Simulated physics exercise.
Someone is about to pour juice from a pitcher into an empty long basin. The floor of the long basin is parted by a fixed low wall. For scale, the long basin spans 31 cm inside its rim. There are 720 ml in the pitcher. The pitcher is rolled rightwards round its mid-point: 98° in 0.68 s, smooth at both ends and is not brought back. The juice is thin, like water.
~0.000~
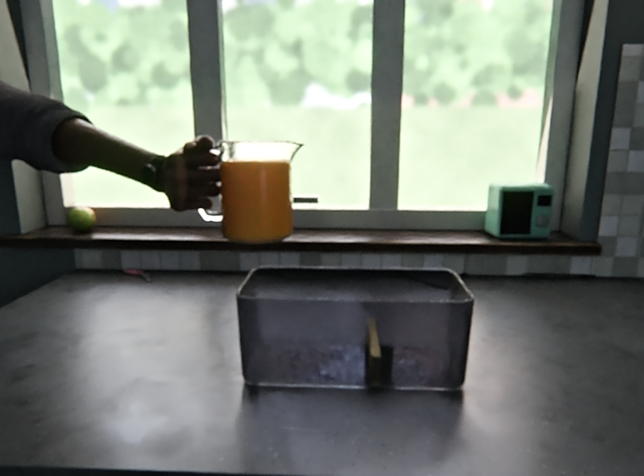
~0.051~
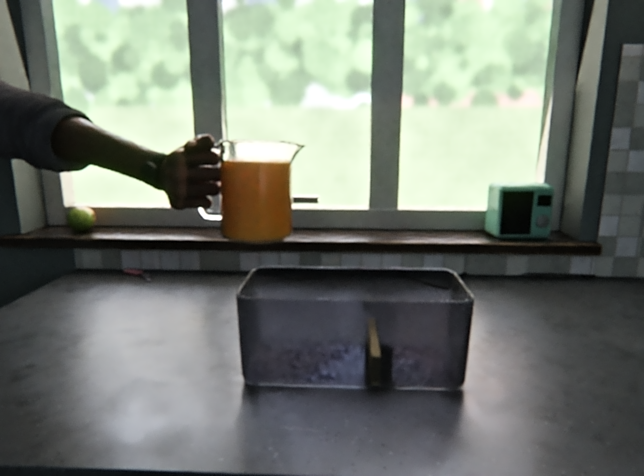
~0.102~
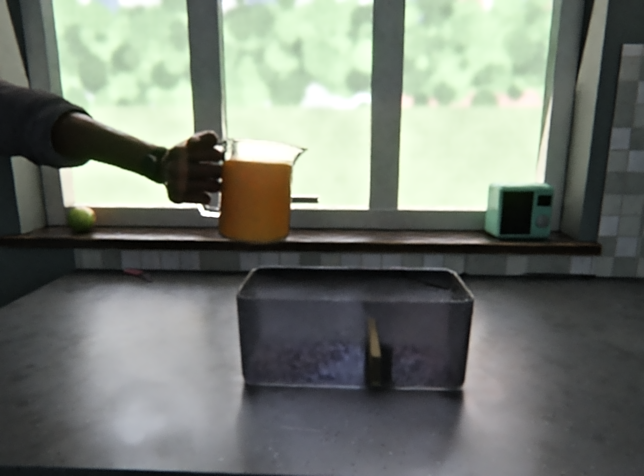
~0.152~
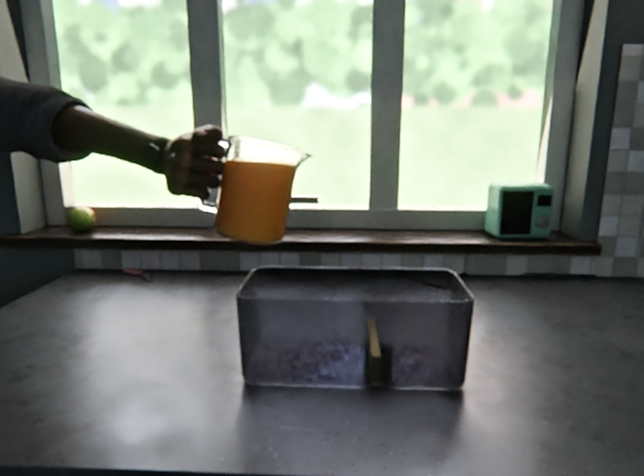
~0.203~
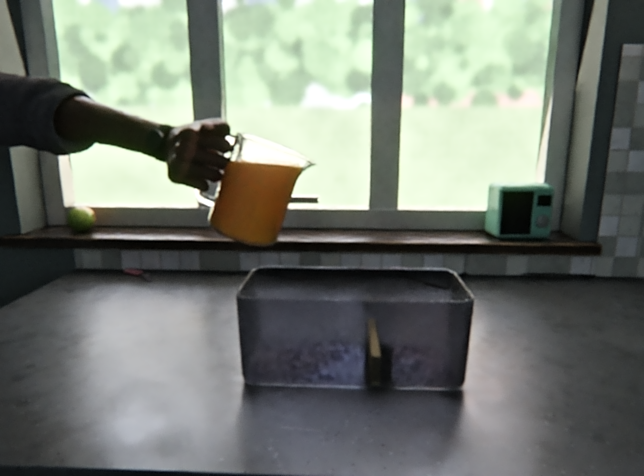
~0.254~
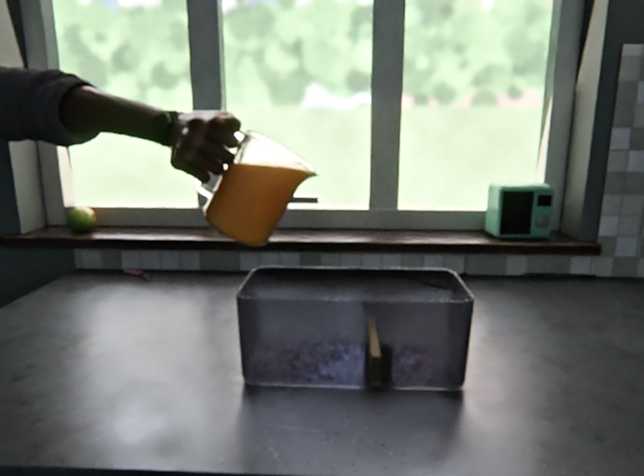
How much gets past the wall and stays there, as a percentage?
The far part has some 12 per cent.
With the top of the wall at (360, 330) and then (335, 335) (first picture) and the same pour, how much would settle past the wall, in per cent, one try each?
First 50, then 90 per cent.
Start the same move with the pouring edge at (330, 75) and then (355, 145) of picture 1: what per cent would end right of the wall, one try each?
First 85, then 90 per cent.
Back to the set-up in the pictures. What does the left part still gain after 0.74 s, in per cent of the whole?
Near 38 in a hundred.
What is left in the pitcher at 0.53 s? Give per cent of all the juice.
Some 72 per cent.
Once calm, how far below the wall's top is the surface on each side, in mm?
Some 18 mm on the left and 38 mm on the right.
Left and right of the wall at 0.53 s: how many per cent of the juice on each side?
Left about 8, right about 1.
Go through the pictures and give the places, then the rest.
The first frame shows tilt 0°; pouring edge (305, 143); surface from (224, 160) to (291, 160); the long basin's rim runs from (245, 282) to (463, 286); the wall's top is at (374, 336).
The second frame shows tilt 1°; pouring edge (306, 144); surface from (225, 160) to (291, 161).
The third frame shows tilt 5°; pouring edge (309, 148); surface from (227, 159) to (293, 162).
The fourth frame shows tilt 12°; pouring edge (313, 154); surface from (227, 163) to (297, 163).
The fifth frame shows tilt 20°; pouring edge (318, 163); surface from (228, 170) to (302, 165).
The sixth frame shows tilt 30°; pouring edge (321, 175); surface from (222, 181) to (312, 168).
By 0.53 s the tilt is 87° and 73 per cent is still to pour, 8 is left of the wall and 1 right of it.
By 0.74 s the tilt is 98° and 31 per cent is still to pour, 47 is left of the wall and 4 right of it.
By 0.95 s the tilt is 98° and 11 per cent is still to pour, 70 is left of the wall and 10 right of it.
By 1.18 s the tilt is 98° and 3 per cent is still to pour, 81 is left of the wall and 11 right of it.
At rest 85 per cent lies left of the wall, 12 right of it and 3 outside.
